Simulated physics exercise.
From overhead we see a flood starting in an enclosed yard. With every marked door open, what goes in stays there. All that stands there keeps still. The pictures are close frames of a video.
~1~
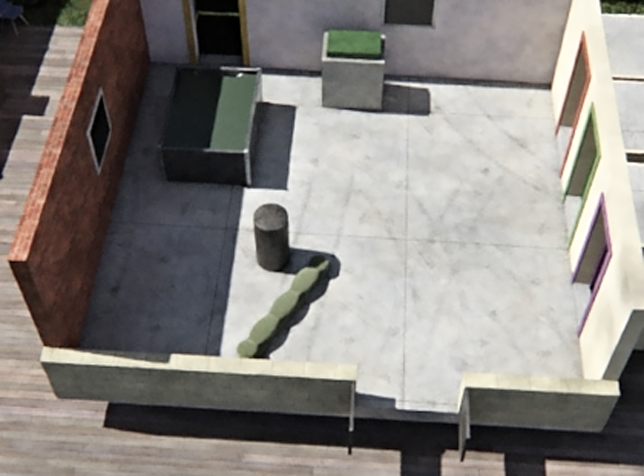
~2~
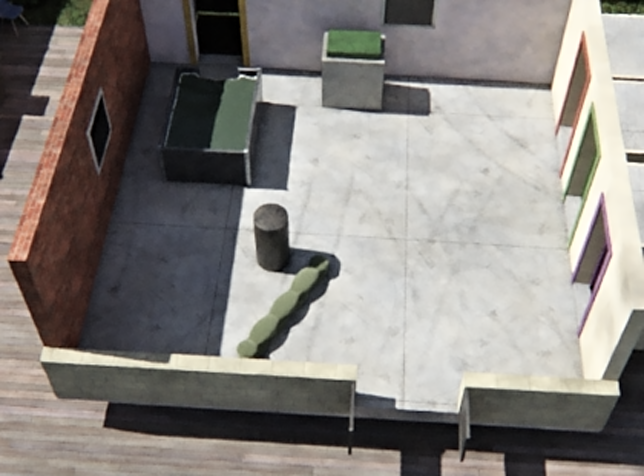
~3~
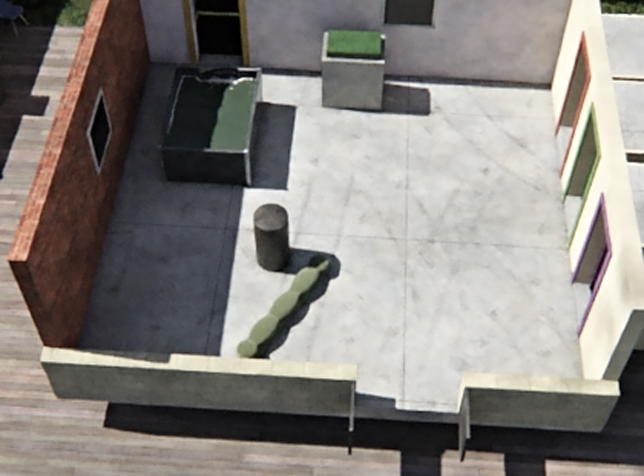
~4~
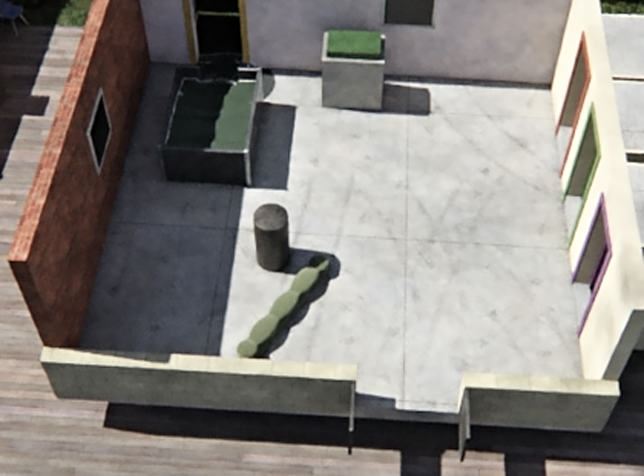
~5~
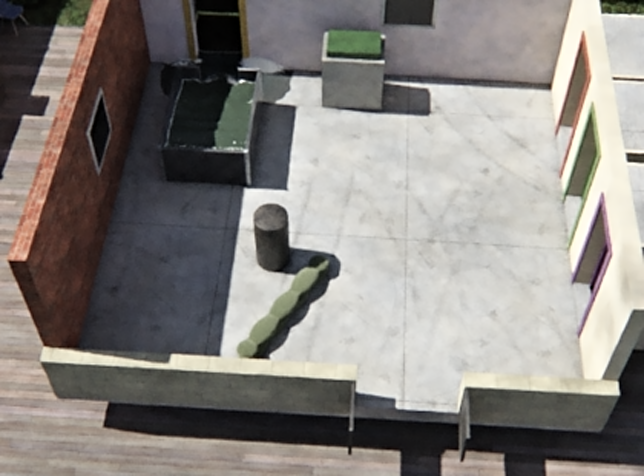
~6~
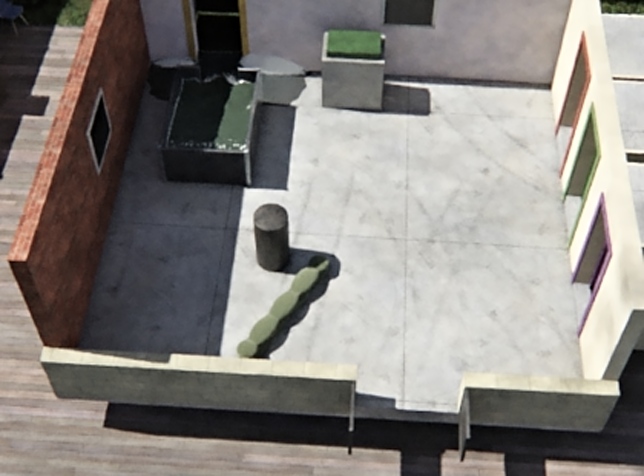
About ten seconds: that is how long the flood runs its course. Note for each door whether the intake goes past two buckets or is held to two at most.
In the end purple door: Within two buckets, green door: Within two buckets, red door: Within two buckets, yellow door: Exceeds two buckets.
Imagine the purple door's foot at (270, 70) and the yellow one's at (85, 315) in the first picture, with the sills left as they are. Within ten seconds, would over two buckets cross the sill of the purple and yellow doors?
Well, the purple door overflows, but the yellow door falls below the limit.
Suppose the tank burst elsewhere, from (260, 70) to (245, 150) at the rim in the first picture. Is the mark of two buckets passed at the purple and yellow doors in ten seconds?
Briefly, the purple one crosses the line and the yellow one remains below the line.
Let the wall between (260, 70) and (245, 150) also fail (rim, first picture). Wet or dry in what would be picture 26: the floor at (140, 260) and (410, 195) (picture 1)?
The first spot is spared and the second is soaked.
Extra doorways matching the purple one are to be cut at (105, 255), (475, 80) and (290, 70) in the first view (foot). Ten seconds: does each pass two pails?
Stays below the line; stays below the line; crosses the line.
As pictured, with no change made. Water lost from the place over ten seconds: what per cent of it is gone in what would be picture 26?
I get 70 percent.
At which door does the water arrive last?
Answer - the one in purple.
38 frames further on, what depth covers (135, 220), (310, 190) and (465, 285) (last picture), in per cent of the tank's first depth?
4, 2, 0 %.
A moment on, water covers 5 % of the floor; the purple door not reached, the green door not reached, the red door not reached, the yellow door far over two buckets in.
Next, water covers 15 % of the floor; the purple door not reached, the green door not reached, the red door not reached, the yellow door far over two buckets in.
Then, water covers 25 % of the floor; the purple door not reached, the green door not reached, the red door not reached, the yellow door far over two buckets in.
Later, water covers 40 % of the floor; the purple door not reached, the green door wet at the sill, nothing in, the red door wet at the sill, nothing in, the yellow door far over two buckets in.
In the end, water covers 55 % of the floor; the purple door wet at the sill, nothing in, the green door wet at the sill, nothing in, the red door wet at the sill, nothing in, the yellow door far over two buckets in.
